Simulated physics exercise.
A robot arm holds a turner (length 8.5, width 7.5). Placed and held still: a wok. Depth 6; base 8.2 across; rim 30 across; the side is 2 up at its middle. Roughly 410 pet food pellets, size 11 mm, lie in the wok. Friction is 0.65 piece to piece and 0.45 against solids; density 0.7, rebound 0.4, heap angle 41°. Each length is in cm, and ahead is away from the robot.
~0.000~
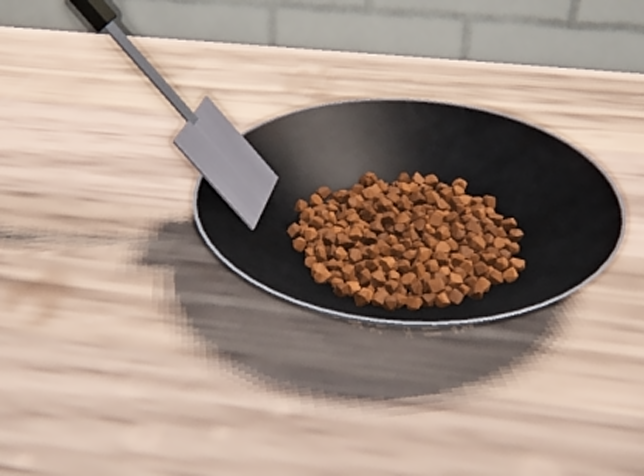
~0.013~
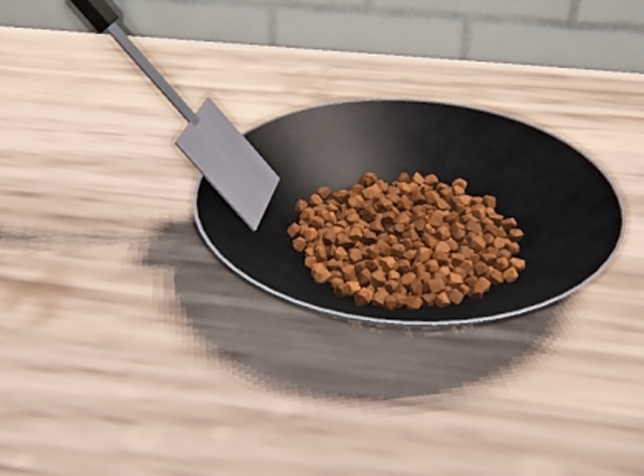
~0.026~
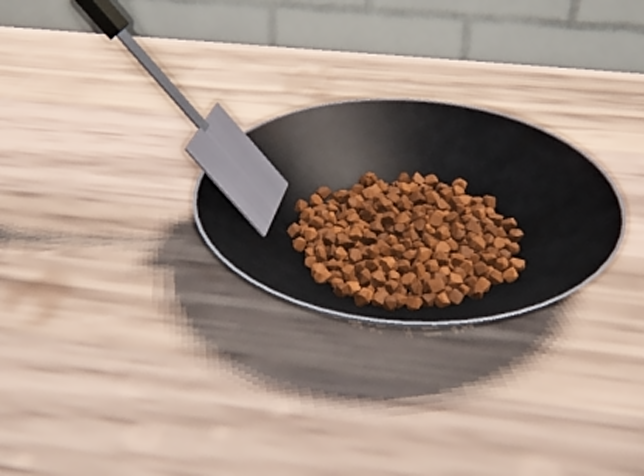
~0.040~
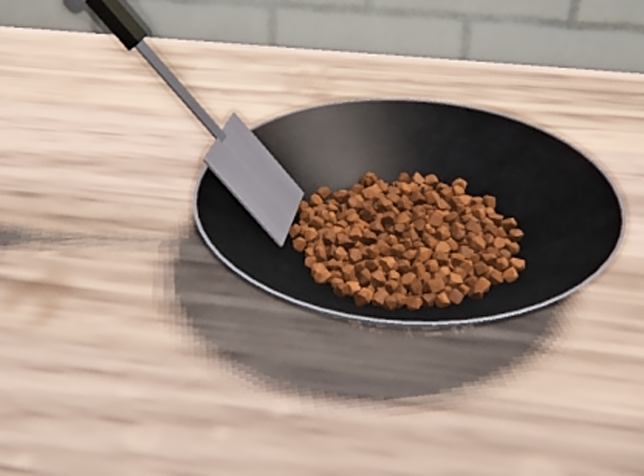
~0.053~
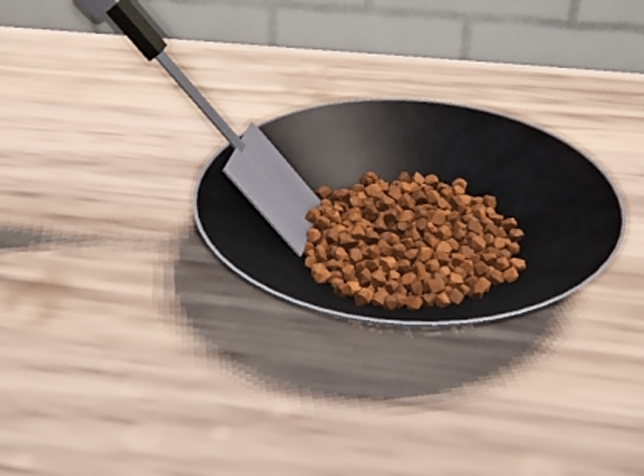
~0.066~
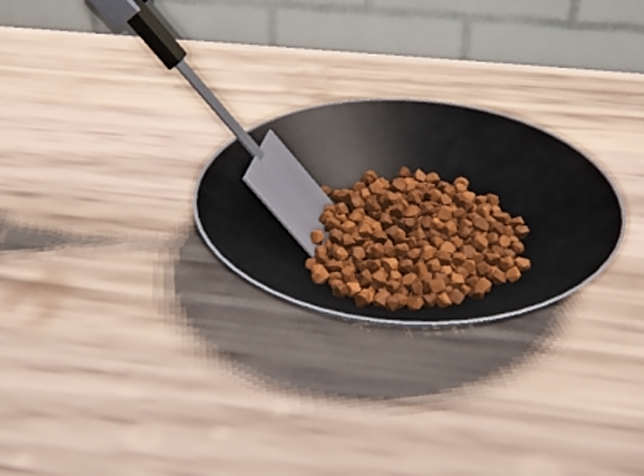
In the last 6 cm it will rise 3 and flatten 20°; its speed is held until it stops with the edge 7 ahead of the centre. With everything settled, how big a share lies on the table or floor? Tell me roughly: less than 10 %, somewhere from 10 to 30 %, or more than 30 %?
Somewhere from 10 to 30 %.
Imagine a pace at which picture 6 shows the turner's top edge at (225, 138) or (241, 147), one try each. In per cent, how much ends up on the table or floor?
About 0 and 0 percent.
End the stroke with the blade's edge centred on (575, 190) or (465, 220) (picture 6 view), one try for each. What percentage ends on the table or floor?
45 % and 5 %.
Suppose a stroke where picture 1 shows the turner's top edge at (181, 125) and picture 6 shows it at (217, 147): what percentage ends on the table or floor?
About 0 per cent.
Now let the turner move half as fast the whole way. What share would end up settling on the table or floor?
0 per cent, roughly.
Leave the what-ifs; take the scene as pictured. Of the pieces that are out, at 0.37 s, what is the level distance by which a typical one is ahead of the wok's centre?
20 cm.
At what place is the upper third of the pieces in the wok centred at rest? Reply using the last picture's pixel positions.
I'd put it close to (551, 221).
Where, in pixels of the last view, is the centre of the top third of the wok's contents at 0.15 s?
I'd say close to (515, 210).
After 0.11 s, sloping 51°, highest piece 6 above the table; 411 in the wok.
After 0.15 s, sloping 45°, highest piece 7 above the table; 411 in the wok.
After 0.37 s, sloping 31°, highest piece 8 above the table; 333 in the wok, 51 on the table or floor, 27 on the blade or in flight.
After 1.42 s, sloping 31°, highest piece 7 above the table; 331 in the wok, 80 on the table or floor.
In the end, 331 in the wok, 80 on the table or floor. That is 19 % on the table or floor.
